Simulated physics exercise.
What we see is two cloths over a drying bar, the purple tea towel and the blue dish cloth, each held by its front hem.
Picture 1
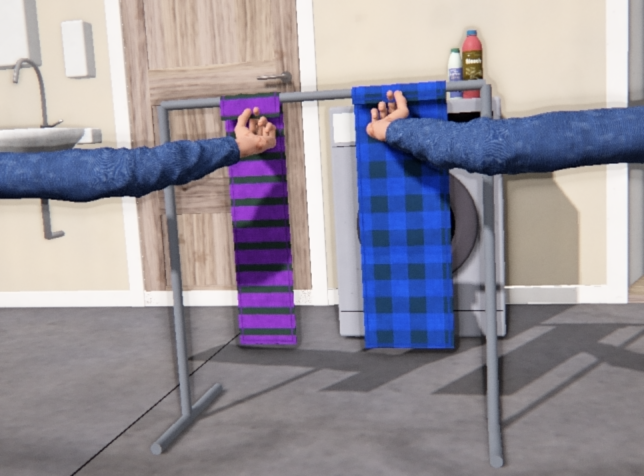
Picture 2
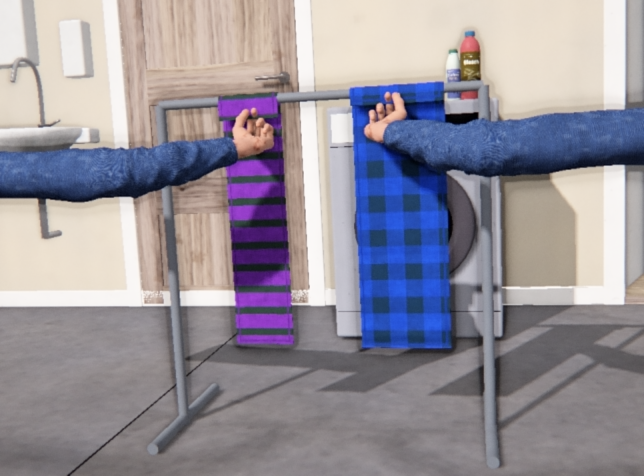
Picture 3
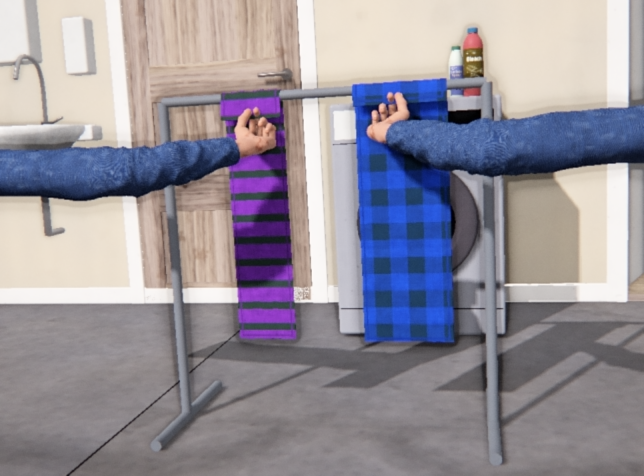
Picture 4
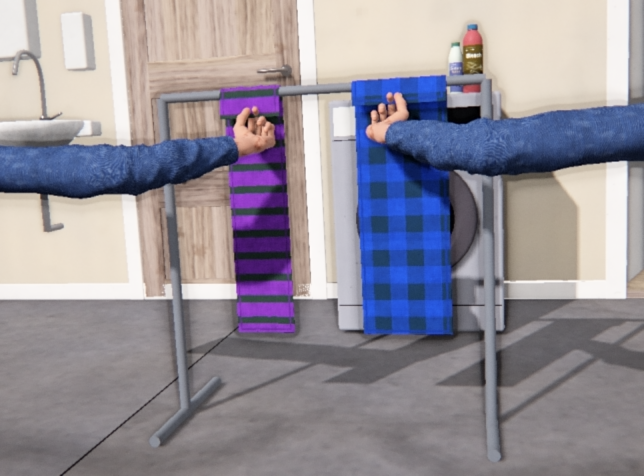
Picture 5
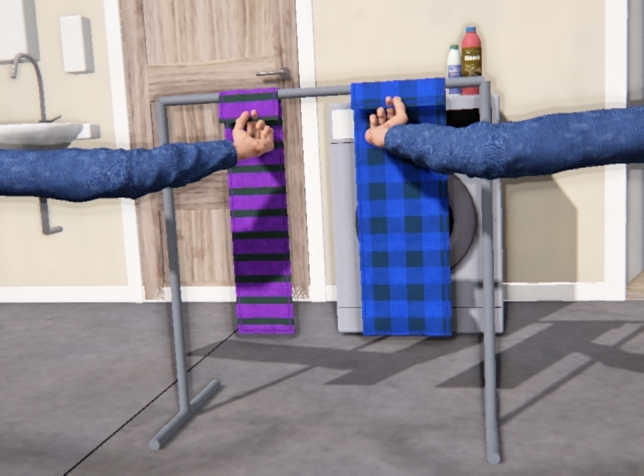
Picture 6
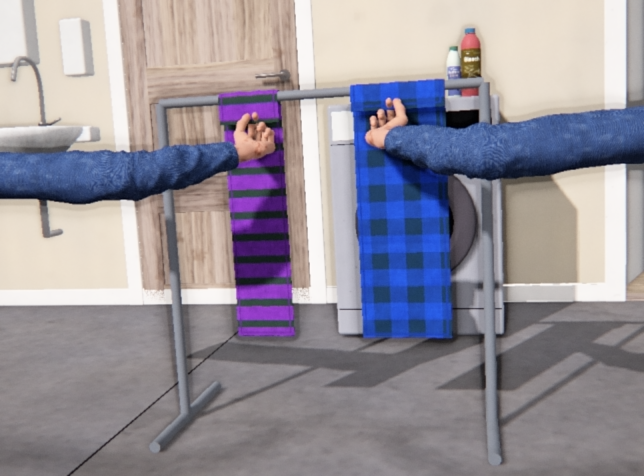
Two blue-sleeved arms, one from each side, barely moved as their hands stayed at the short front ends of a purple striped cloth and a blue checked one, whose long backs shifted up slightly.
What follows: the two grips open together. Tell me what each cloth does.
In the end the purple tea towel is pulled off by its long side, the blue dish cloth slides off.
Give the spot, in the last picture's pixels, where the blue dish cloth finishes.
Near (413, 422).
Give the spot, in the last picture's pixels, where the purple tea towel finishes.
At about (273, 418).
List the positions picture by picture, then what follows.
The first frame shows tea towel front hem (265, 112), back hem (282, 339); dish cloth front hem (375, 98), back hem (387, 343).
The second frame shows tea towel front hem (262, 113); dish cloth front hem (373, 99).
The third frame shows tea towel front hem (265, 113); dish cloth front hem (376, 100).
The fourth frame shows tea towel front hem (264, 112); dish cloth front hem (375, 99).
The fifth frame shows tea towel front hem (263, 115); dish cloth front hem (374, 104).
The sixth frame shows tea towel front hem (263, 117), back hem (280, 331), front far shorter than the back; dish cloth front hem (374, 105), back hem (385, 332), front far shorter than the back.
Then, 0.42 s past the final frame, tea towel clear of the rail and dropping near (262, 268); dish cloth clear of the rail and dropping near (408, 351).
Then, 0.68 s past the final frame, tea towel in a heap on the floor near (273, 415); dish cloth in a heap on the floor near (413, 421).
When it is over, tea towel in a heap on the floor near (274, 418); dish cloth in a heap on the floor near (413, 422). The purple tea towel slides off and the blue dish cloth slips to the floor.
